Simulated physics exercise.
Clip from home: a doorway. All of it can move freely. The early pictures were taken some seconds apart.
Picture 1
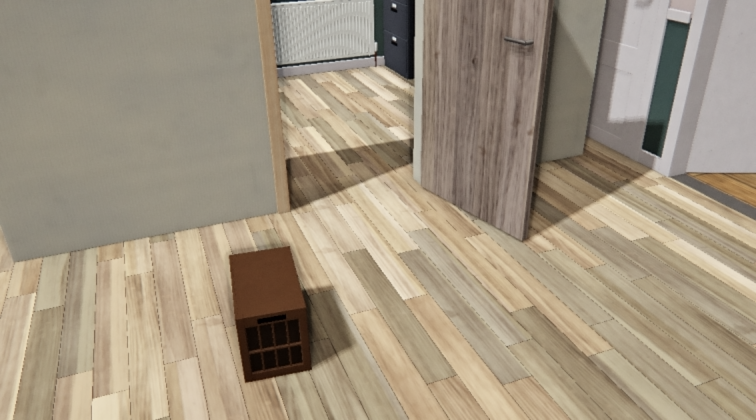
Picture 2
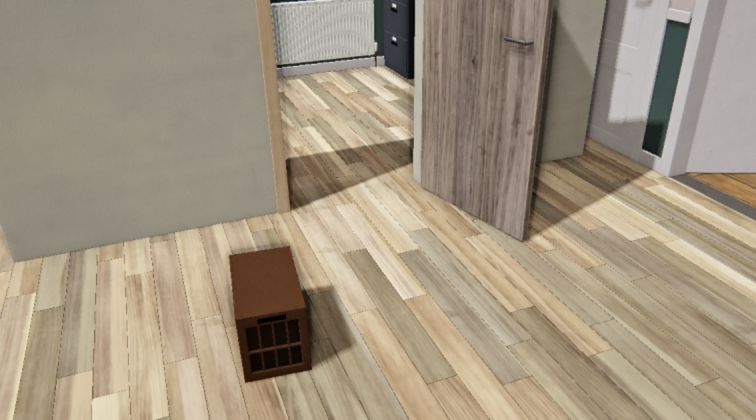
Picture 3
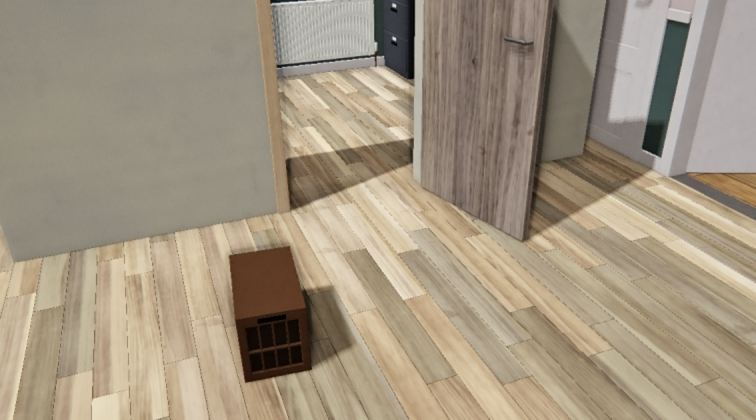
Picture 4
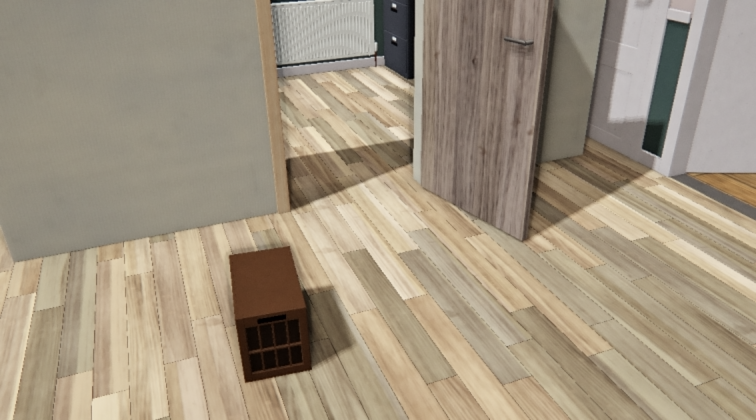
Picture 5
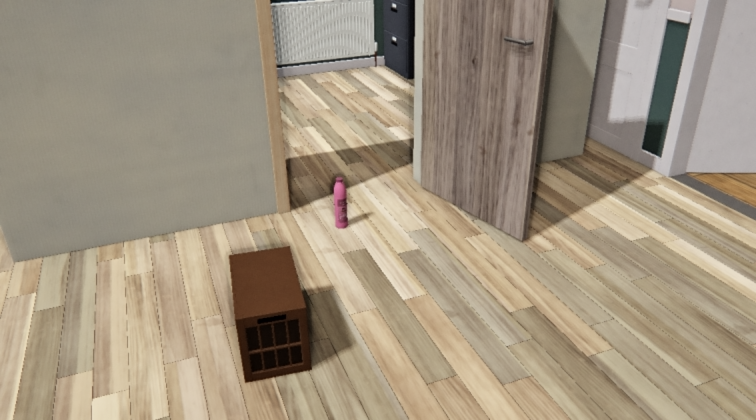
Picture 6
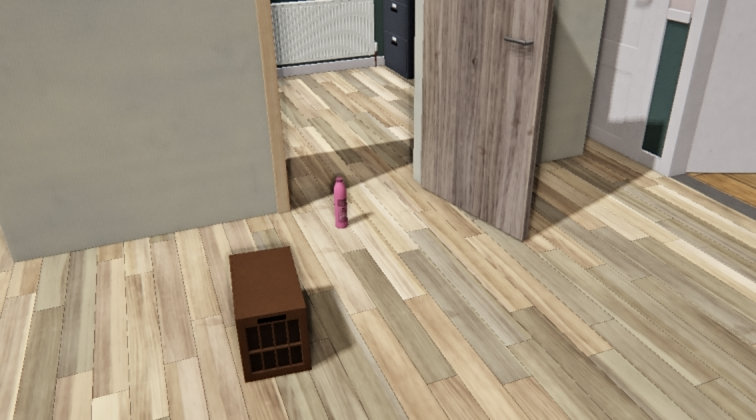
A pink bottle appeared on the wood floor near the open doorway, behind and slightly right of the brown crate, and stood still; the crate and the wide-open door never moved.
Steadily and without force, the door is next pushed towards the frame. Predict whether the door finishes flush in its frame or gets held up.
Flush in its frame.
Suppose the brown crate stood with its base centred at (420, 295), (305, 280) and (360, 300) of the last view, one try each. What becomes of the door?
Case one: Swings all the way; case two: Swings all the way; case three: Swings all the way.
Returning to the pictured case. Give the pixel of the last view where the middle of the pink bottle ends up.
The object finishes roughly at pixel (299, 185).
Then, 1.10 s after the last picture, door at 69°.
Then, 2.00 s after the last picture, door at 22°; pink bottle slid about its own width near (331, 198).
Then, 2.30 s after the last picture, door at 6°; pink bottle slid well along near (312, 188).
Then, 2.80 s after the last picture, door at 0°; pink bottle tipped 48° from how it was near (300, 177).
At rest, door at 0°; tipped over on the floor, pink bottle; brown crate in place. Seen from the same camera at the end, pink bottle near (299, 186).
